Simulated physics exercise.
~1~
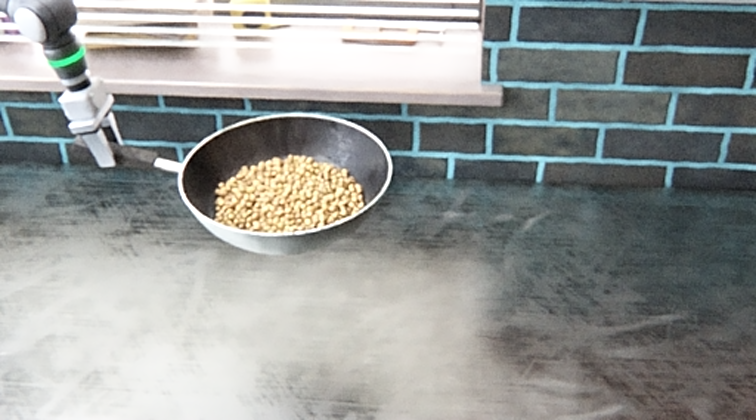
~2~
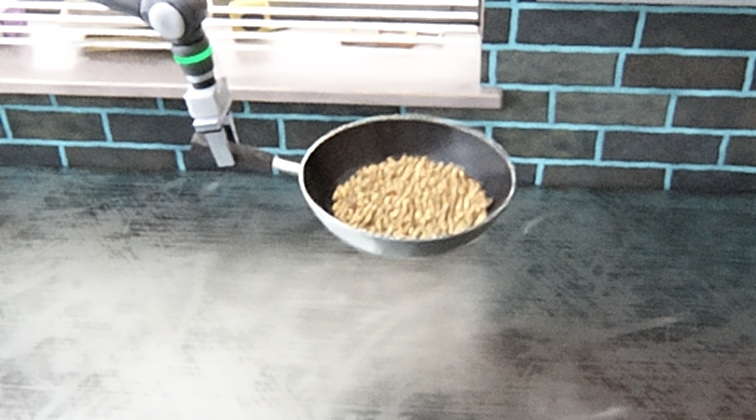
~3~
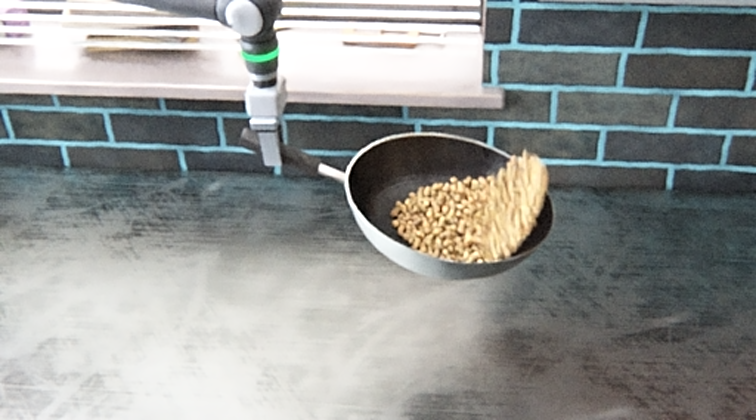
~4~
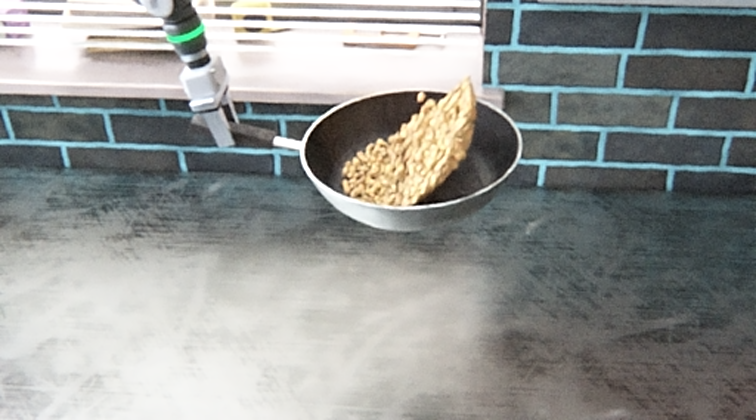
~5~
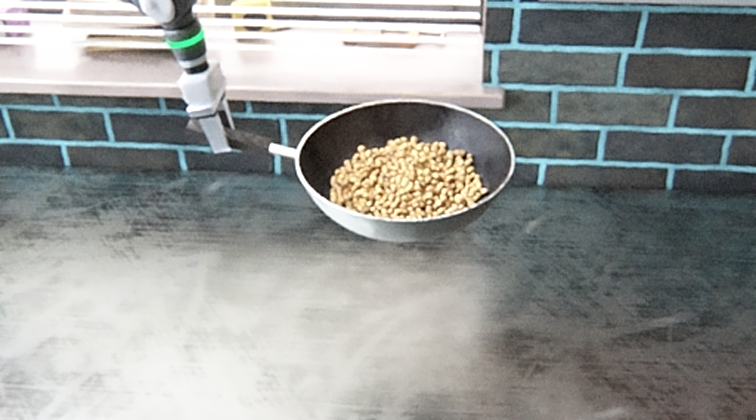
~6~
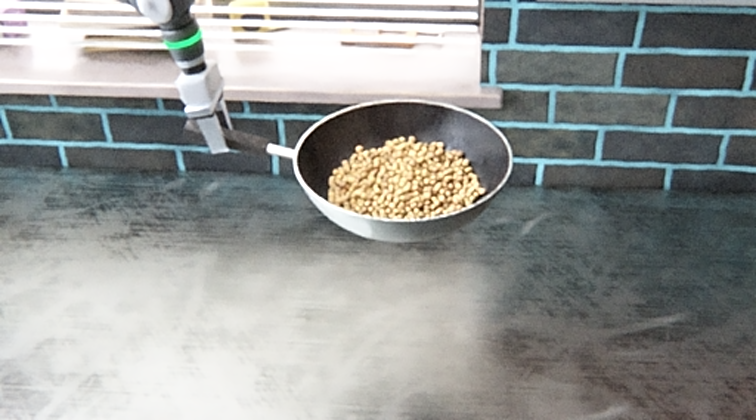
A robot arm swings a frying pan right, tosses the chickpeas, and catches them inside.
